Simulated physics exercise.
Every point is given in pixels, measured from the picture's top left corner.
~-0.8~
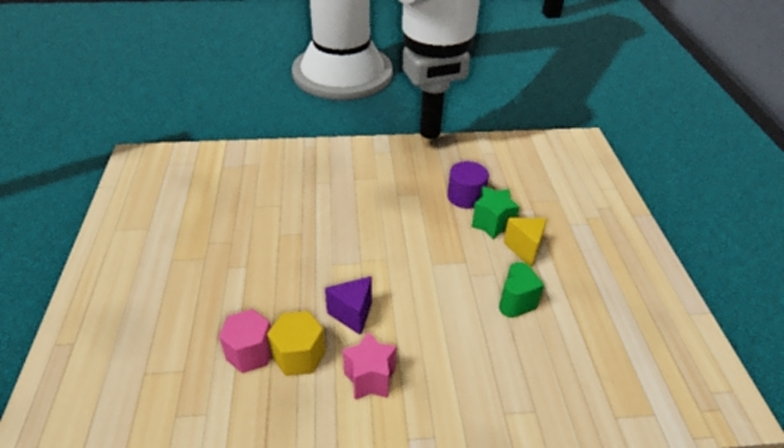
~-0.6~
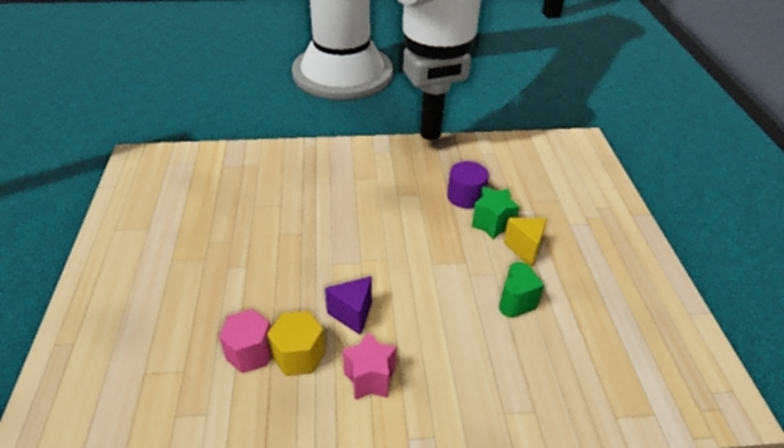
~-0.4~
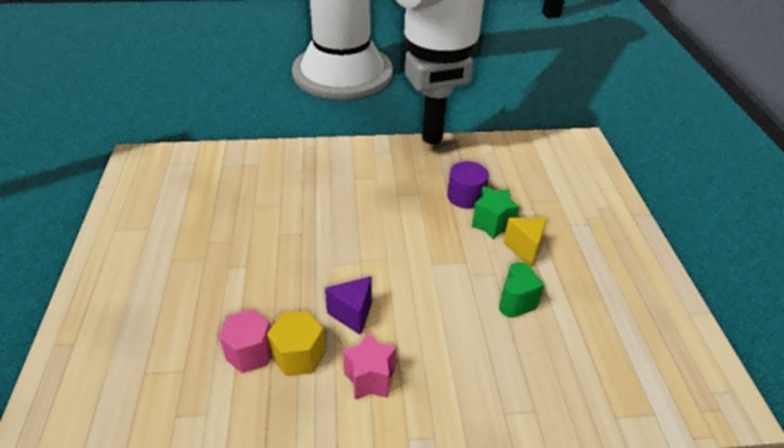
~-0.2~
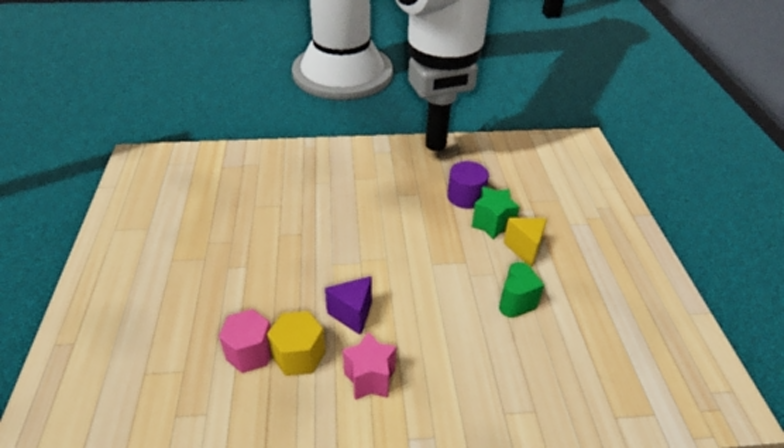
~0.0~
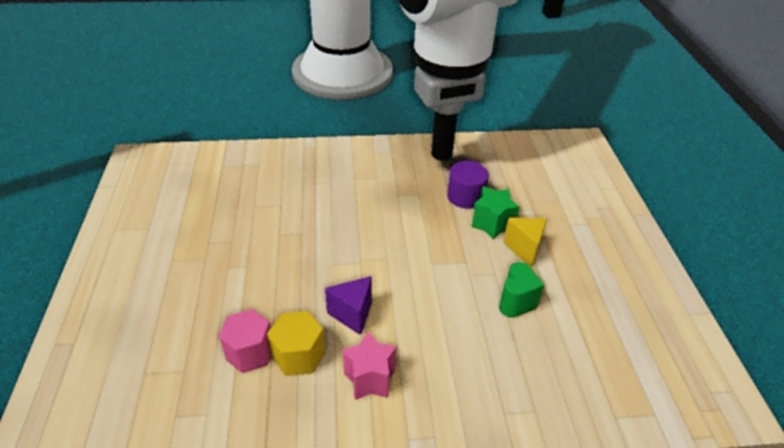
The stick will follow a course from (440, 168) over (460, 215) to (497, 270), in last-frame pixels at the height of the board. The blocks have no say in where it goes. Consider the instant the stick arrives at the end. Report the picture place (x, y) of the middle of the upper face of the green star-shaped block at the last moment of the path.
In the picture, that point is around (521, 208).
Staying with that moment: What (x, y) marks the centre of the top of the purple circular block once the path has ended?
The middle of its upper face should be somewhere near (496, 187).
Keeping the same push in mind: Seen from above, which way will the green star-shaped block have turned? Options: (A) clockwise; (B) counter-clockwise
Option A.
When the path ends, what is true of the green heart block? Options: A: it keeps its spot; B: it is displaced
That would be A.
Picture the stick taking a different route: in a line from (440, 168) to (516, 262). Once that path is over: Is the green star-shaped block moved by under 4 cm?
It seems not.
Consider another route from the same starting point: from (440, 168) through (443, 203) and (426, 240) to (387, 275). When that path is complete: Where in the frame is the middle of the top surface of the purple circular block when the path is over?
Near (478, 182).
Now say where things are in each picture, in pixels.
In the first frame, stick's lower end at (430, 134); purple circular block at (470, 172); green star-shaped block at (497, 199); green heart block at (523, 278); yellow three-sided block at (531, 226).
In the second frame, stick at (431, 136); blocks still.
In the third frame, stick at (432, 139); blocks still.
In the fourth frame, stick at (436, 146); blocks still.
In the fifth frame, stick at (442, 156); purple circular block at (470, 172); green star-shaped block at (497, 199); green heart block at (523, 278); yellow three-sided block at (531, 226).
On the path given first. One third of the way, stick at (454, 186); purple circular block at (486, 183); green star-shaped block at (510, 205), turned 30° clockwise.
Two thirds of the way, stick at (473, 220); purple circular block at (496, 187); green star-shaped block at (521, 208), turned 35° clockwise; yellow three-sided block at (535, 230).
At the end, stick at (500, 258); purple circular block at (496, 187); green star-shaped block at (521, 208), turned 35° clockwise; green heart block still; yellow three-sided block at (535, 230).
